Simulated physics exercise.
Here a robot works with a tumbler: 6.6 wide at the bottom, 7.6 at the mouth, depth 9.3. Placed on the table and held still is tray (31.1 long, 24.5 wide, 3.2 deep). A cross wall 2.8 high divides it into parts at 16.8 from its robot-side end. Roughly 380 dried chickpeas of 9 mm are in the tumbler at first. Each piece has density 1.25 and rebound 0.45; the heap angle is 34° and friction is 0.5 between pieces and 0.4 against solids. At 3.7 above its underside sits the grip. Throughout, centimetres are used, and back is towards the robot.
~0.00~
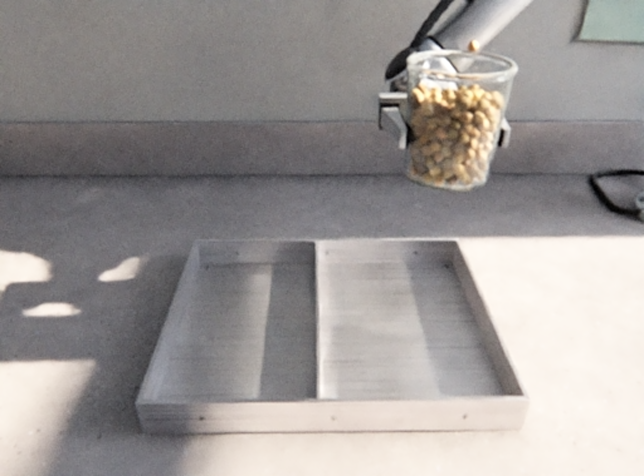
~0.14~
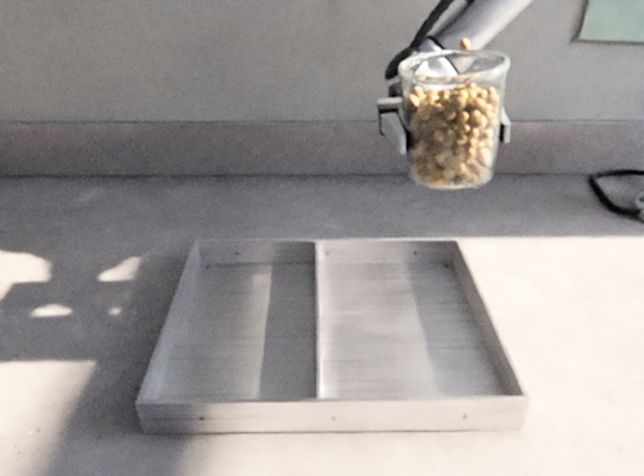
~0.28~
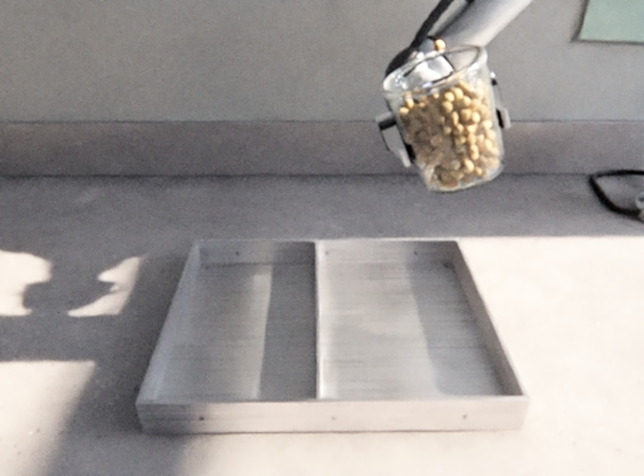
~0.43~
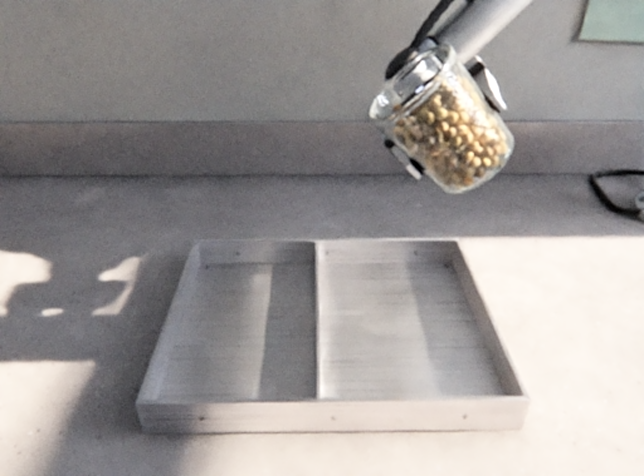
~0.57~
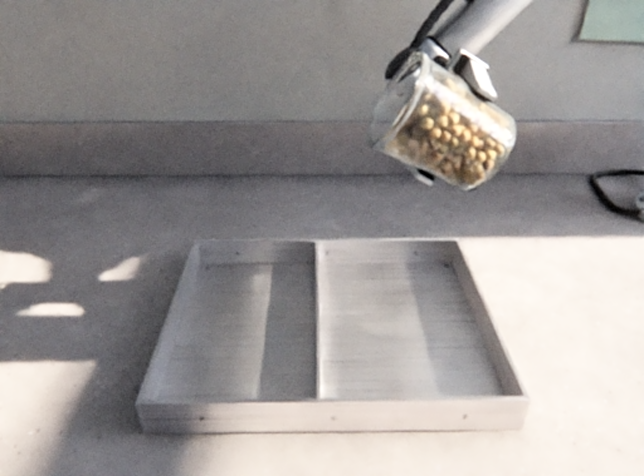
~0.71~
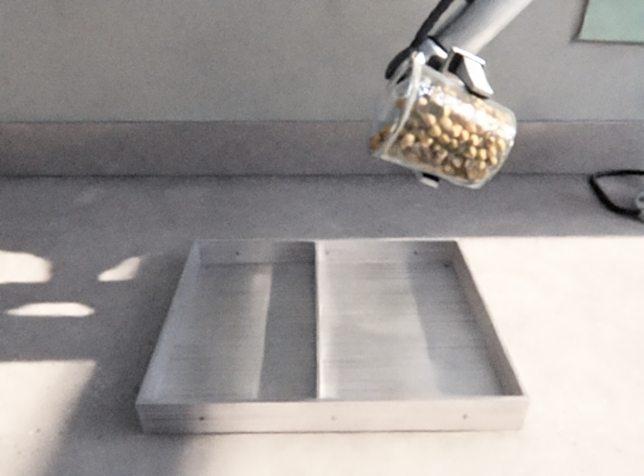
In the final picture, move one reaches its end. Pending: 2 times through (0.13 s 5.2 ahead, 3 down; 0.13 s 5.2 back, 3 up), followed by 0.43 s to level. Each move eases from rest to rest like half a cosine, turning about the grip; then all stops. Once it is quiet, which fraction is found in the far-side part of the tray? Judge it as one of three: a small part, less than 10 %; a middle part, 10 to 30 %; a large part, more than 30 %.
A middle part, 10 to 30 %.
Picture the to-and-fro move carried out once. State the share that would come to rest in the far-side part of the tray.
About 10 %.
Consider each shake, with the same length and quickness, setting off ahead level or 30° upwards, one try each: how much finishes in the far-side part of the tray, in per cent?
Near 40 and 60 percent respectively.
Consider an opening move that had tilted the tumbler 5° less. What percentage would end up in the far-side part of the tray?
Estimate: Close to 10 per cent.
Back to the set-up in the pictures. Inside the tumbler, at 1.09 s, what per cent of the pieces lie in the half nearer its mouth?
My estimate is near 40 per cent.
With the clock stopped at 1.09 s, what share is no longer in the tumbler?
Roughly 15 per cent by then.
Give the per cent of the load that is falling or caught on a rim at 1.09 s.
Roughly 3 percent.
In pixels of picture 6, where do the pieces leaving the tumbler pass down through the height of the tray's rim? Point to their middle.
I'd say somewhere around (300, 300).
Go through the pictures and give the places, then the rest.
The first frame shows tumbler middle at (453, 123), level; upper third of the load around (458, 104), from x 415 to 495, top at y 45; 384 in the tumbler.
The second frame shows tumbler middle at (452, 123), tilted 6° forward; upper third of the load around (456, 103), from x 410 to 495, top at y 45.
The third frame shows tumbler middle at (448, 124), tilted 23° forward; upper third of the load around (451, 105), from x 400 to 495, top at y 45.
The fourth frame shows tumbler middle at (445, 126), tilted 44° forward; upper third of the load around (449, 108), from x 395 to 500, top at y 80.
The fifth frame shows tumbler middle at (442, 129), tilted 61° forward; upper third of the load around (447, 111), from x 390 to 505, top at y 85.
The sixth frame shows tumbler middle at (442, 130), tilted 67° forward; upper third of the load around (450, 114), from x 375 to 505, top at y 90; 384 in the tumbler.
After 1.09 s, tilted 67° forward, highest piece 21 above the table; 324 in the tumbler, 39 in the far-side part, 10 in the robot-side part, 11 in flight or on a rim.
After 1.47 s, tilted 27° forward, highest piece 25 above the table; 268 in the tumbler, 65 in the far-side part, 46 in the robot-side part, 3 on the table or floor, 2 in flight or on a rim.
After 1.86 s, level, highest piece 26 above the table; 268 in the tumbler, 67 in the far-side part, 46 in the robot-side part, 3 on the table or floor.
After 2.91 s, level, highest piece 26 above the table; 268 in the tumbler, 67 in the far-side part, 46 in the robot-side part, 3 on the table or floor.
At rest, 268 in the tumbler, 67 in the far-side part, 46 in the robot-side part, 3 on the table or floor. That is 17 % in the far-side part of the tray.
